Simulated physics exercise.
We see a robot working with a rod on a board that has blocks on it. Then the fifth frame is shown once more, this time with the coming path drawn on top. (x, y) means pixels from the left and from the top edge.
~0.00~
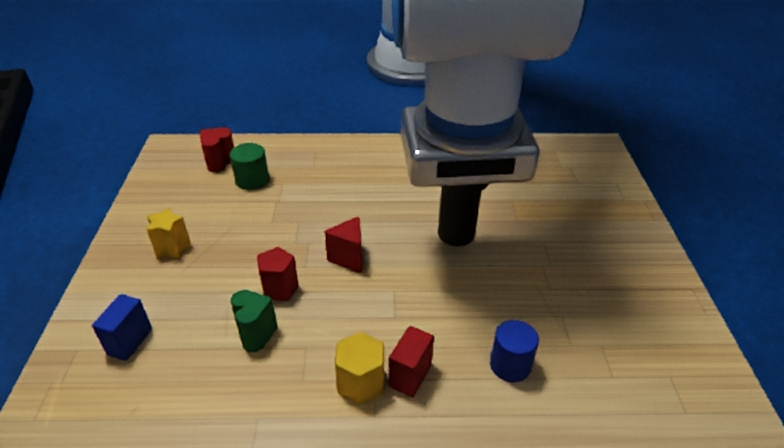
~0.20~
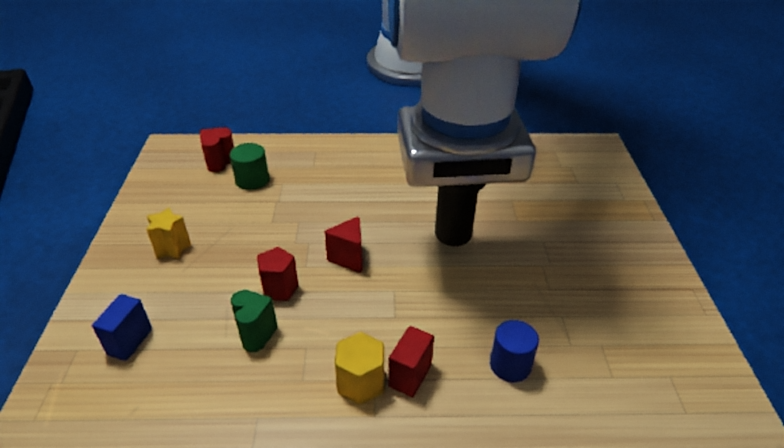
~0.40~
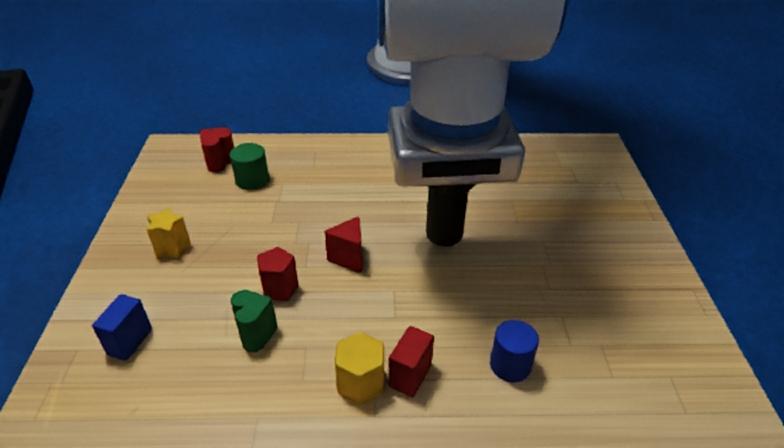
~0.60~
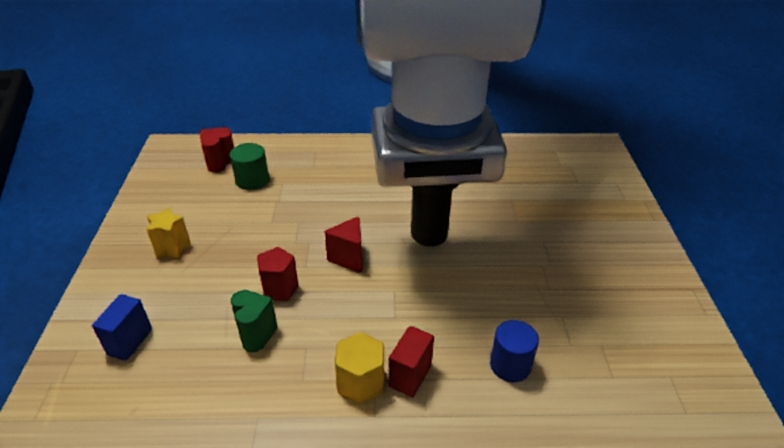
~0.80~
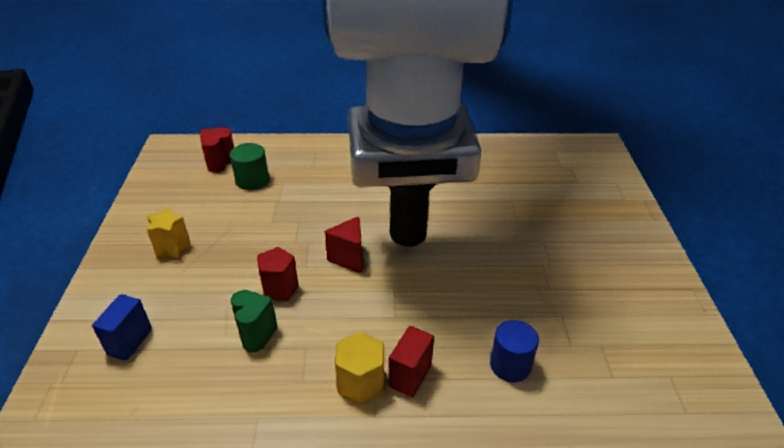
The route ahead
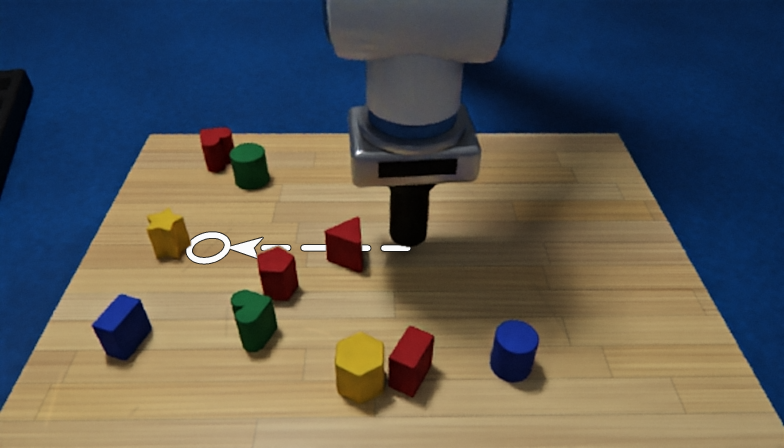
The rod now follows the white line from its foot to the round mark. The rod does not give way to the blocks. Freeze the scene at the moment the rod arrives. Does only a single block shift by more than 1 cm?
Yes - that is the case.
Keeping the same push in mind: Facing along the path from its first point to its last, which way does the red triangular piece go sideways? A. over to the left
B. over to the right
I'll go with A - over to the left.
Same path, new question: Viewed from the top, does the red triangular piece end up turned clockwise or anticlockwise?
Anticlockwise.
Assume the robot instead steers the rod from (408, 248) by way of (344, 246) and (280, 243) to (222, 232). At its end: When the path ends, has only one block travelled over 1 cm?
Yes, that is how it ends up.
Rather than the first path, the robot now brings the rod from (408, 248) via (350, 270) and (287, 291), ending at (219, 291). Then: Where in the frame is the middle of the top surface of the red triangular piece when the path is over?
Its top middle: (297, 233).
The line goes from (408, 248) directly to (208, 248).
What follows on the original path. One third of the way, rod at (340, 235); red triangular piece at (316, 236), turned 55° anticlockwise.
Two thirds of the way, rod at (272, 235); red triangular piece at (303, 242), turned 85° anticlockwise.
At the end, rod at (205, 235); yellow star unmoved; red triangular piece at (303, 242), turned 85° anticlockwise.
